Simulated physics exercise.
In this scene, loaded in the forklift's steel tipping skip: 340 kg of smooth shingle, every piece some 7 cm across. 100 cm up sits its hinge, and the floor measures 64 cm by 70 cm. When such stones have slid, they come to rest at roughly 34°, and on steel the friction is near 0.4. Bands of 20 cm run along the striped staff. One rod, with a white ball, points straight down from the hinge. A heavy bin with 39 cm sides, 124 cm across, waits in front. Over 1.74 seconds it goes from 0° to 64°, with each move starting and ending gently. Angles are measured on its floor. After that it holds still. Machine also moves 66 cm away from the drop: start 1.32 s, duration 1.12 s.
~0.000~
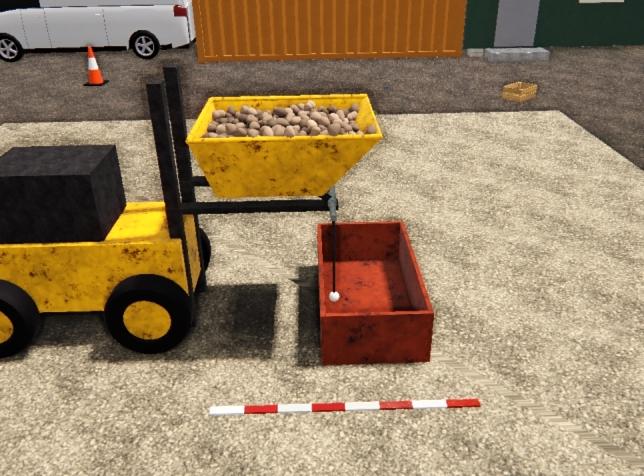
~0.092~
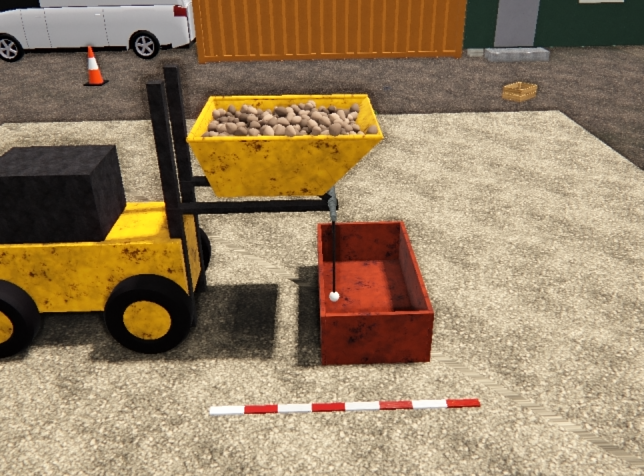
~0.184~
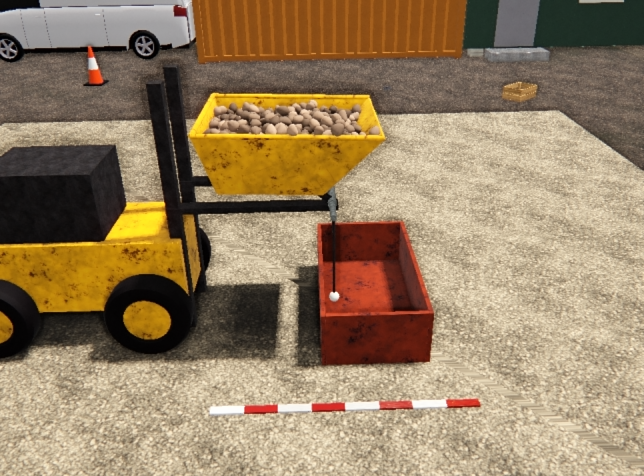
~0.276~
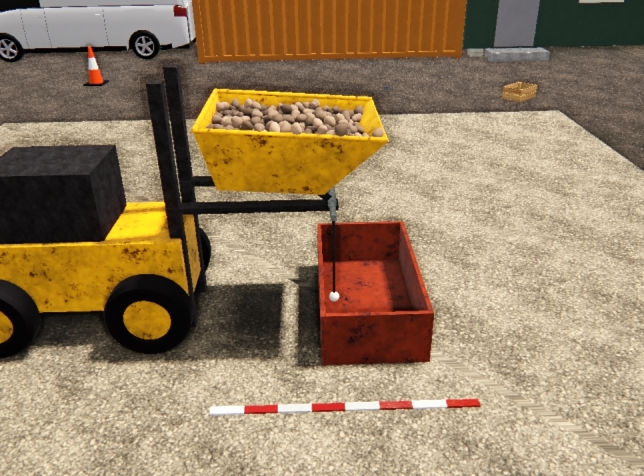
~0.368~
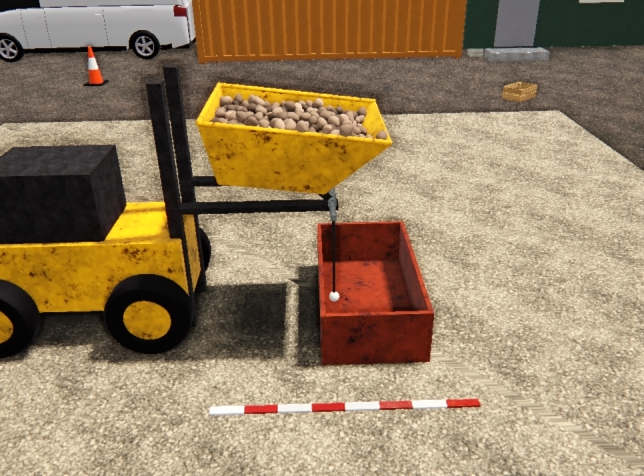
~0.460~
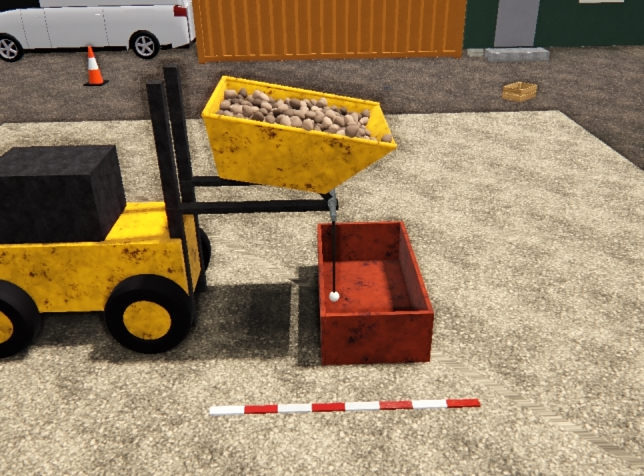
A yellow forklift at left holds a scuffed yellow skip full of brownish stones above an open red box, on a pale gravel yard seen from slightly above and the side. A white ball hangs on a dark rod over the box, with a red-and-white staff in front and a white van, orange container and traffic cone behind. The skip gradually tilts down toward the right, its left side rising, while the stones shift slightly and the camera stays still.
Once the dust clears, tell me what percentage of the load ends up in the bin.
I would put it at 45 %.
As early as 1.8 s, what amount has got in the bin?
By that moment, roughly 15 per cent of the load.
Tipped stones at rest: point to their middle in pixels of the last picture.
In the last view, about (425, 298).
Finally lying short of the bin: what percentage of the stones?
About 0 per cent.
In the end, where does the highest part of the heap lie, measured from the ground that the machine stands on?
It finishes some 24 cm up from that ground.
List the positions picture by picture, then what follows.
In the first frame, lip at (382, 137), floor tilted 0°, highest stones at (301, 116).
In the second frame, the tipping skip is at 1°, its lip at (382, 137); the top of the load is at (302, 116); the stones move at 0.1 m/s on average.
In the third frame, lip at (384, 138), floor tilted 2°, highest stones at (278, 116); the stones move at 0.2 m/s on average.
In the fourth frame, lip at (388, 140), floor tilted 4°, highest stones at (258, 111); the stones move at 0.2 m/s on average.
In the fifth frame, the tipping skip is at 7°, its lip at (392, 143); the top of the load is at (250, 107); the stones move at 0.3 m/s on average.
In the sixth frame, lip at (396, 147), floor tilted 11°, highest stones at (246, 103); the stones move at 0.4 m/s on average.
After 1.3 s the floor is at 54°; 99 % in the tipping skip; the foremost stones are at (424, 179).
After 1.8 s the floor is at 64°; 42 % in the tipping skip, 17 % in the bin, 42 % beside or beyond the bin; the foremost stones are at (498, 294).
After 2.9 s the floor is at 64°; 5 % in the tipping skip, 1 % short of the bin, 40 % in the bin, 54 % beside or beyond the bin; the foremost stones are at (609, 268).
After 5.3 s the floor is at 64°; 0 % in the tipping skip, 45 % in the bin, 54 % beside or beyond the bin; the foremost stones are at (618, 264).
